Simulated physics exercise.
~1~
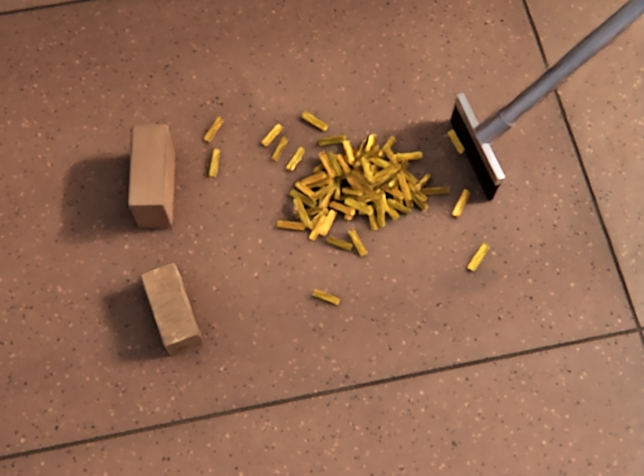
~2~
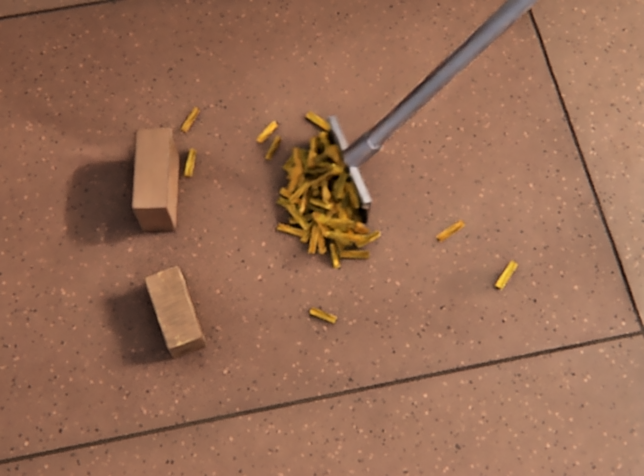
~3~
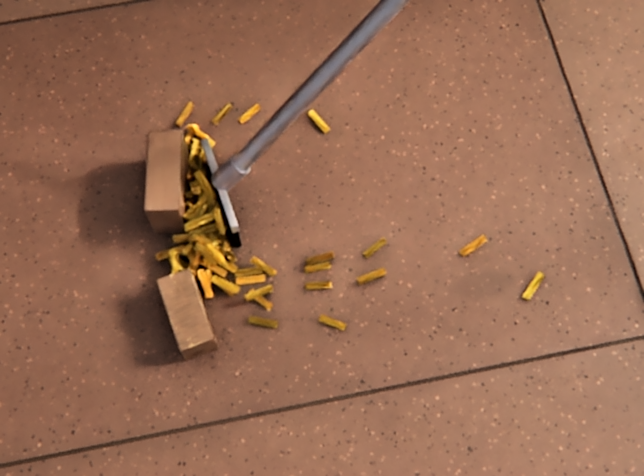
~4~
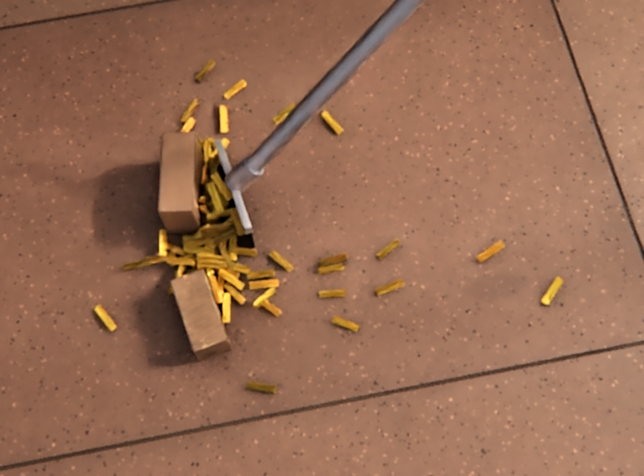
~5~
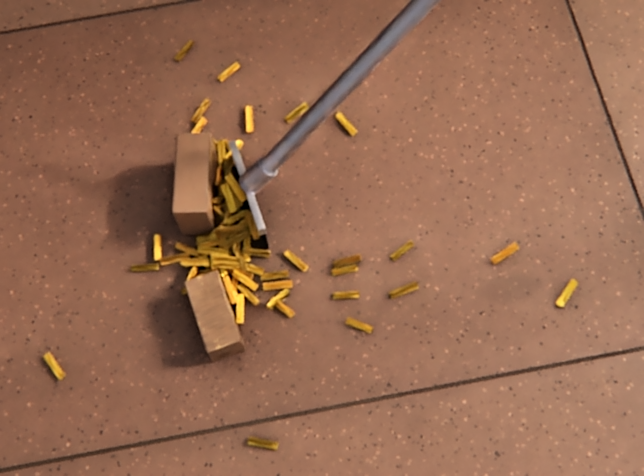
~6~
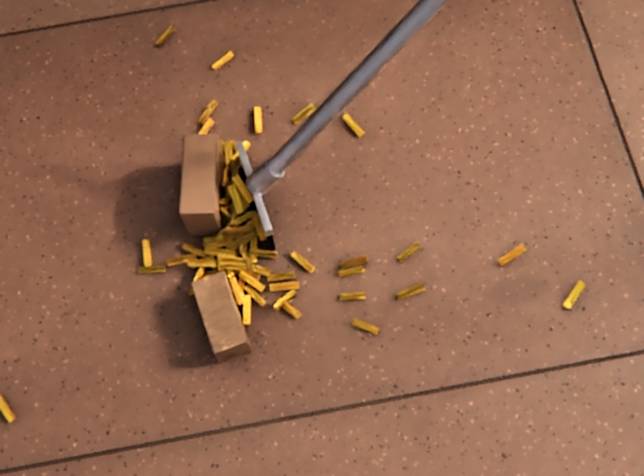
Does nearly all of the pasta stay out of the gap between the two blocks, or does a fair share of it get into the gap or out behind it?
A modest but noticeable share gets into the gap or out behind it. Most of the pasta still stays held up in front of the blocks.
